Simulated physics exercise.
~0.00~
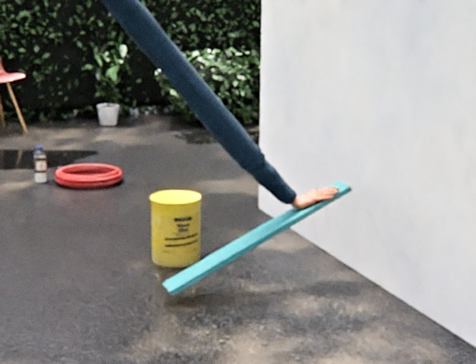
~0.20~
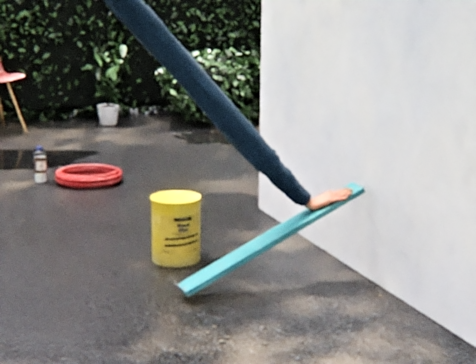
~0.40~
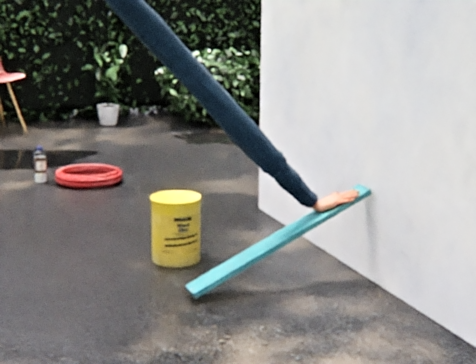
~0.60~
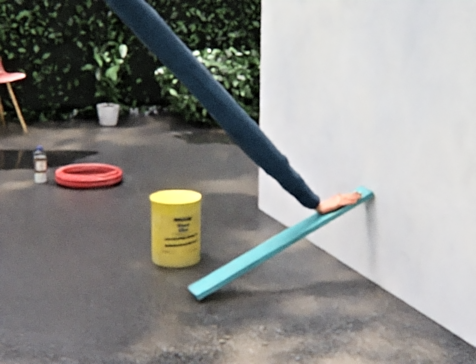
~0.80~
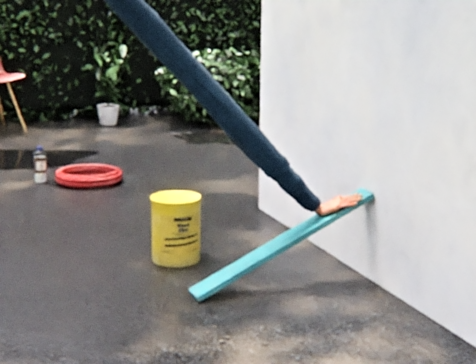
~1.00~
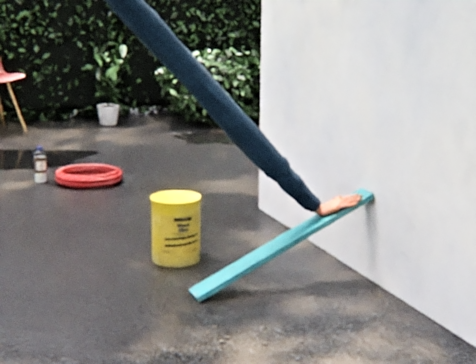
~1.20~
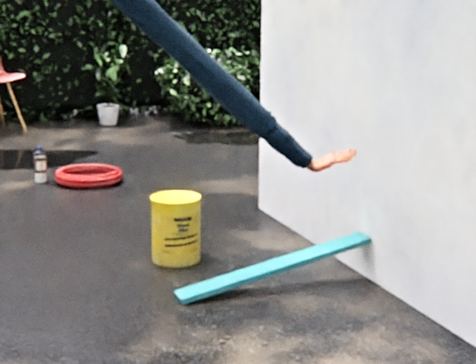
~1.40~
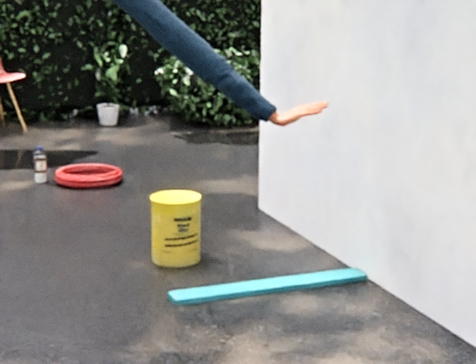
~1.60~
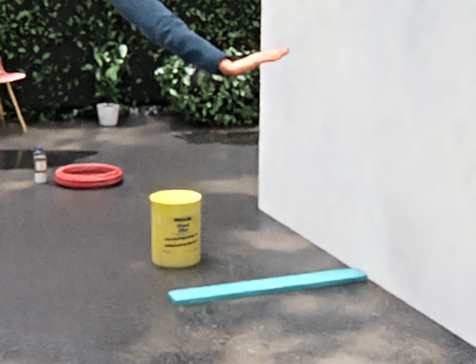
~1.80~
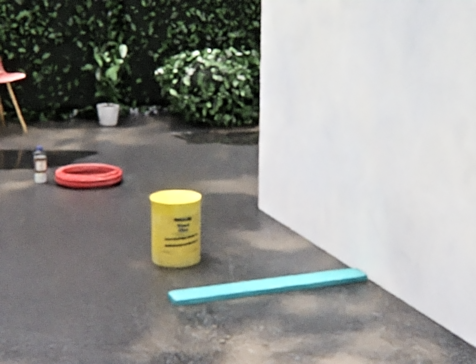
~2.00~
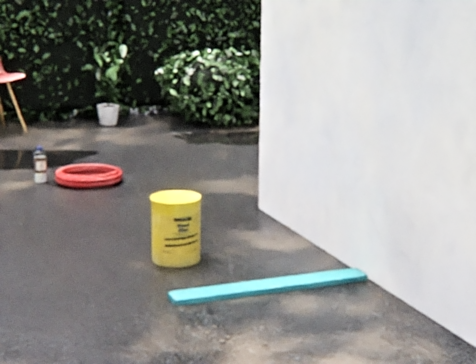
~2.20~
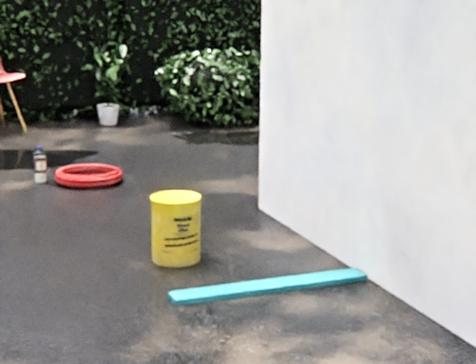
At the start, a hand in a dark blue sleeve holds a turquoise plank at a slant beside a pale wall, with a yellow pail standing just behind it and a red ring farther back on the left. The hand moves the plank a little to the right until its upper end rests against the wall, then holds it there briefly. The hand lets go and draws back, and the plank's upper end slides down the wall. The plank drops flat to the ground as the arm leaves the view. It ends lying still at the wall's base, with the pail undisturbed.
